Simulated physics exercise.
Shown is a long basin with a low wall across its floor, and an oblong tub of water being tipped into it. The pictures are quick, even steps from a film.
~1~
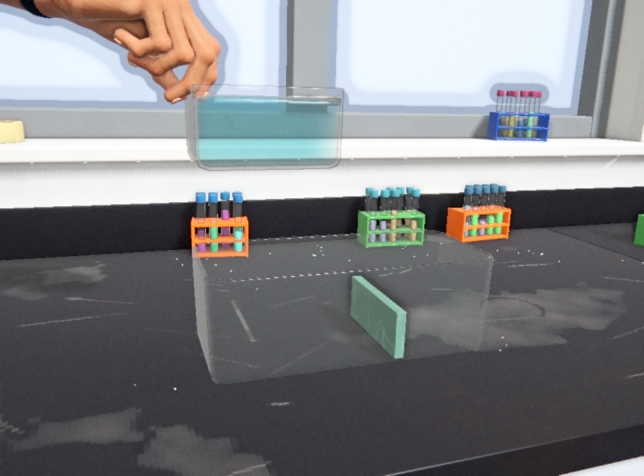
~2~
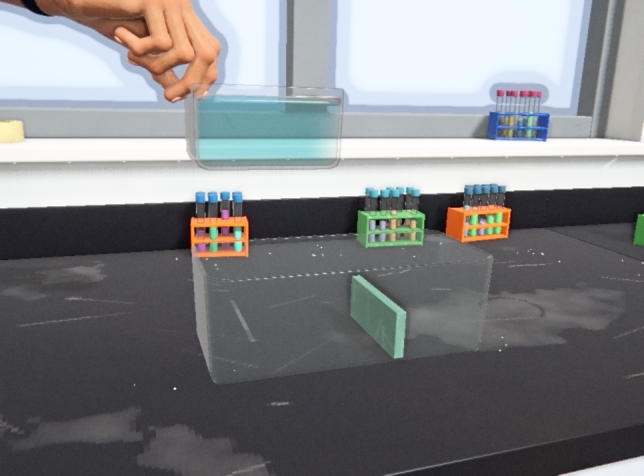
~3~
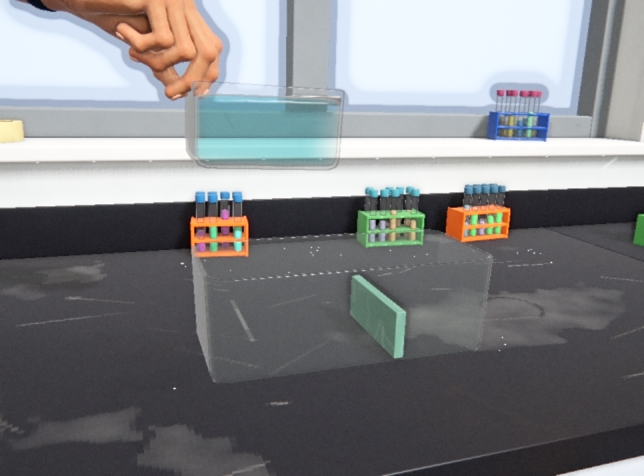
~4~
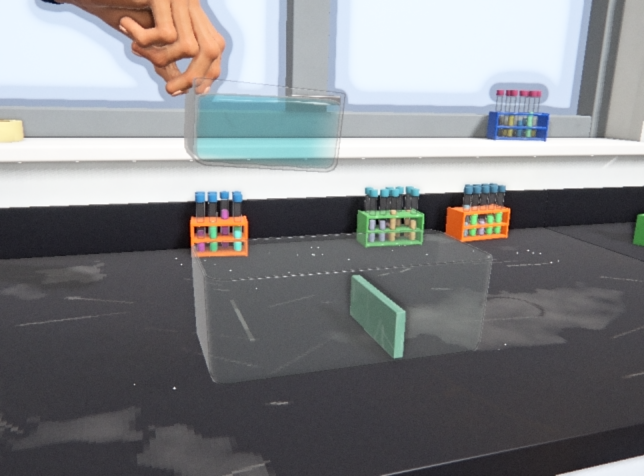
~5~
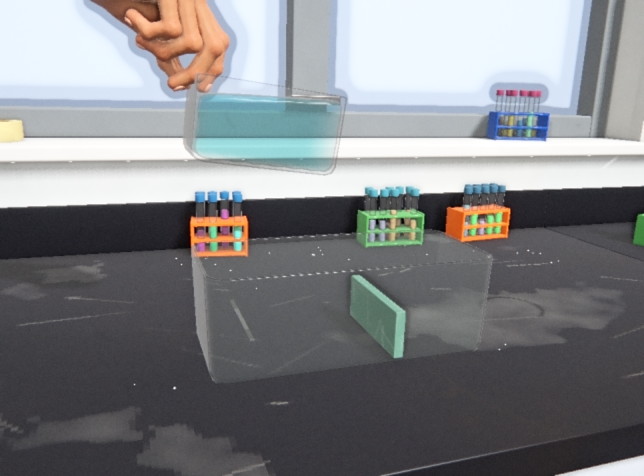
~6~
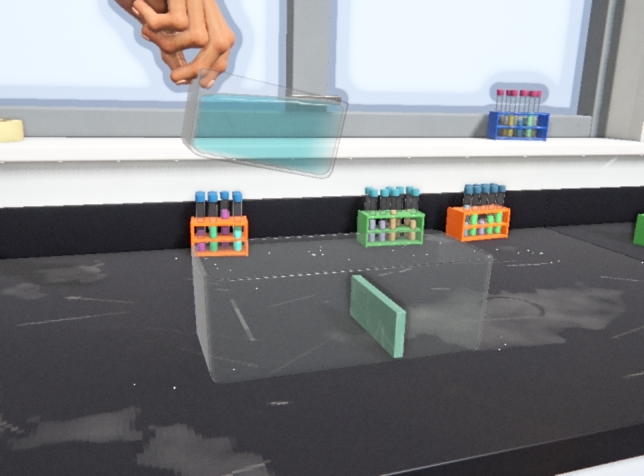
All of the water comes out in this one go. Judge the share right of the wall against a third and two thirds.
The right of the wall is going to hold one third to two thirds.
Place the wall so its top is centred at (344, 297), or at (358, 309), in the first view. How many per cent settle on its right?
First try: Roughly 75 per cent; second try: 60 per cent.
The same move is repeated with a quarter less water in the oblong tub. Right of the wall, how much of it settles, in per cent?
I'd reckon close to 40 %.
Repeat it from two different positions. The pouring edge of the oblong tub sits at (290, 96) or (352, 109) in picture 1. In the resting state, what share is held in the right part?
It comes to 5 % the first time and 65 % the second.
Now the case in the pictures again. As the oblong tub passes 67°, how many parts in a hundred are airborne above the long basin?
It's close to 35 percent.
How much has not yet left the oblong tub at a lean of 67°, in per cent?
Close to 50 parts in a hundred remain.
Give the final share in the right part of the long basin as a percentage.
Something like 55 per cent, roughly.
A moment on, the tilt is 67° and 50 per cent is still to pour, 2 is left of the wall and 12 right of it.
Next, the tilt is 101° and 10 per cent is still to pour, 24 is left of the wall and 55 right of it.
Then the tilt is 107° and 0 per cent is still to pour, 39 is left of the wall and 54 right of it.
Later the tilt is 107° and 0 per cent is still to pour, 40 is left of the wall and 54 right of it.
At rest 40 per cent lies left of the wall, 54 right of it and 5 outside.
